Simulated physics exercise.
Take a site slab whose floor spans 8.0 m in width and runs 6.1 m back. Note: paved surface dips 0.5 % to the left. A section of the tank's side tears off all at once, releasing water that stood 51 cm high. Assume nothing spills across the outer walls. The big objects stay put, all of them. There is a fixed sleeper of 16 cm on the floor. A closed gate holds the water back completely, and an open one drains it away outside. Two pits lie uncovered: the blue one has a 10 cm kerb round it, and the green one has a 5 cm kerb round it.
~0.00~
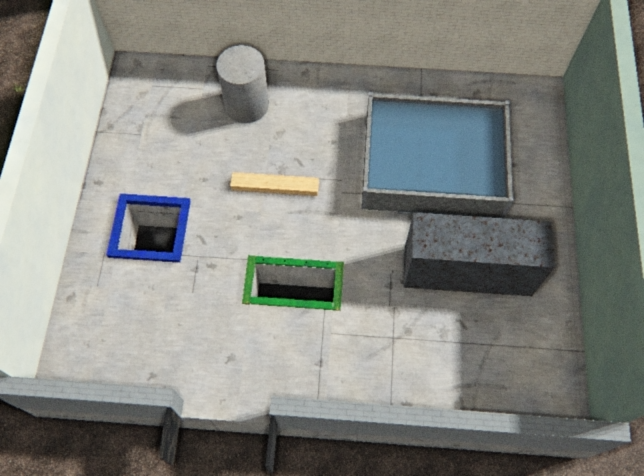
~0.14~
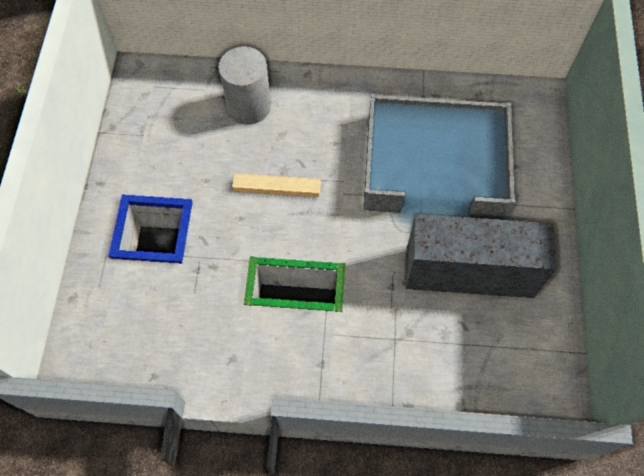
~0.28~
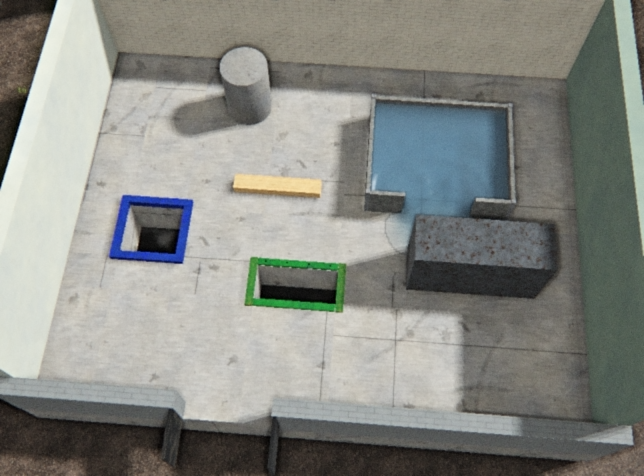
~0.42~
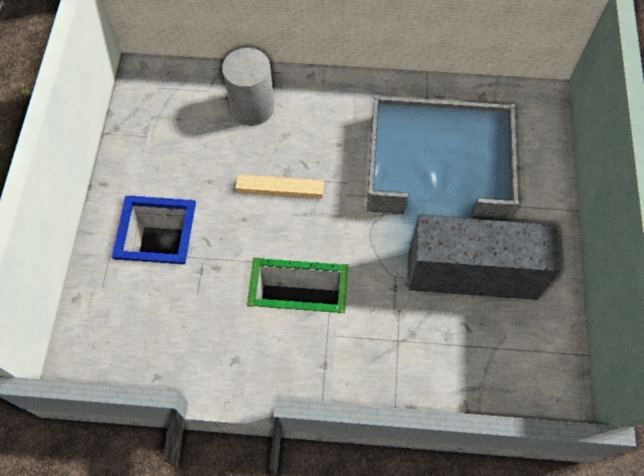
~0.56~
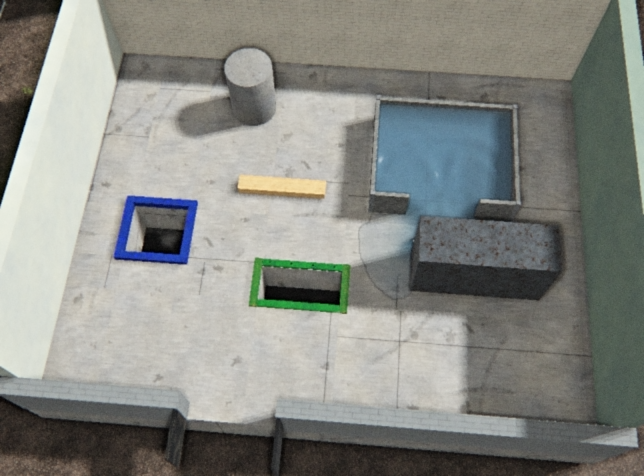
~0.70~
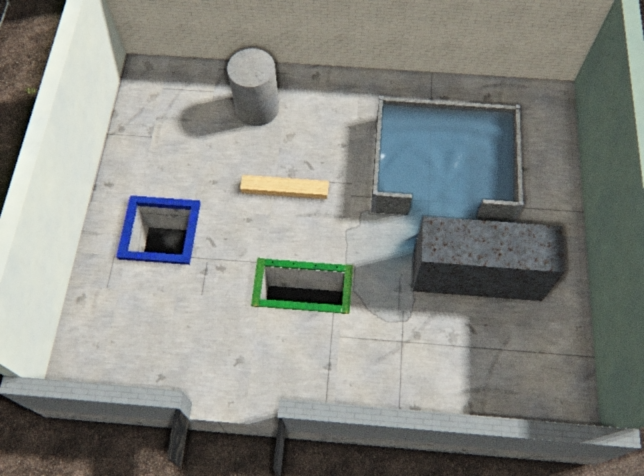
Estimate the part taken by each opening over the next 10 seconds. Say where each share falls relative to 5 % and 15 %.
Gate: It takes not even 5 % of the water; blue pit: It takes under 5 % of the water; green pit: It takes between 5 and 15 % of the water.
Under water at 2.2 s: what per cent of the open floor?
25 %.
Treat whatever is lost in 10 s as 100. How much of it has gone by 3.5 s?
Share gone by then: Approx. 55 %.
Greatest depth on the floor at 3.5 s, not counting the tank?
Some 25 cm deep.
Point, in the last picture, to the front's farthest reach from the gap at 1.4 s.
Somewhere about (332, 376).
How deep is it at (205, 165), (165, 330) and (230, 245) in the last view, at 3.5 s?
Around 1 cm, 1 cm and 3 cm, in the order given.
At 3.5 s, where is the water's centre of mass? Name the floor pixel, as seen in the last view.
Balance point at about (437, 204).
After 1.4 s water covers 15 % of the floor and is deepest (42 cm) near (435, 247); gone so far, the gate 0 %, the blue pit 0 %, the green pit 1 %.
After 2.2 s water covers 25 % of the floor and is deepest (32 cm) near (435, 247); gone so far, the gate 0 %, the blue pit 0 %, the green pit 3 %.
After 3.5 s water covers 40 % of the floor and is deepest (25 cm) near (435, 247); gone so far, the gate 0 %, the blue pit 1 %, the green pit 5 %.
After 6.0 s water covers 65 % of the floor and is deepest (16 cm) near (435, 247); gone so far, the gate 1 %, the blue pit 2 %, the green pit 7 %.
After 10.0 s water covers 85 % of the floor and is deepest (10 cm) near (435, 247); gone so far, the gate 2 %, the blue pit 2 %, the green pit 8 %.
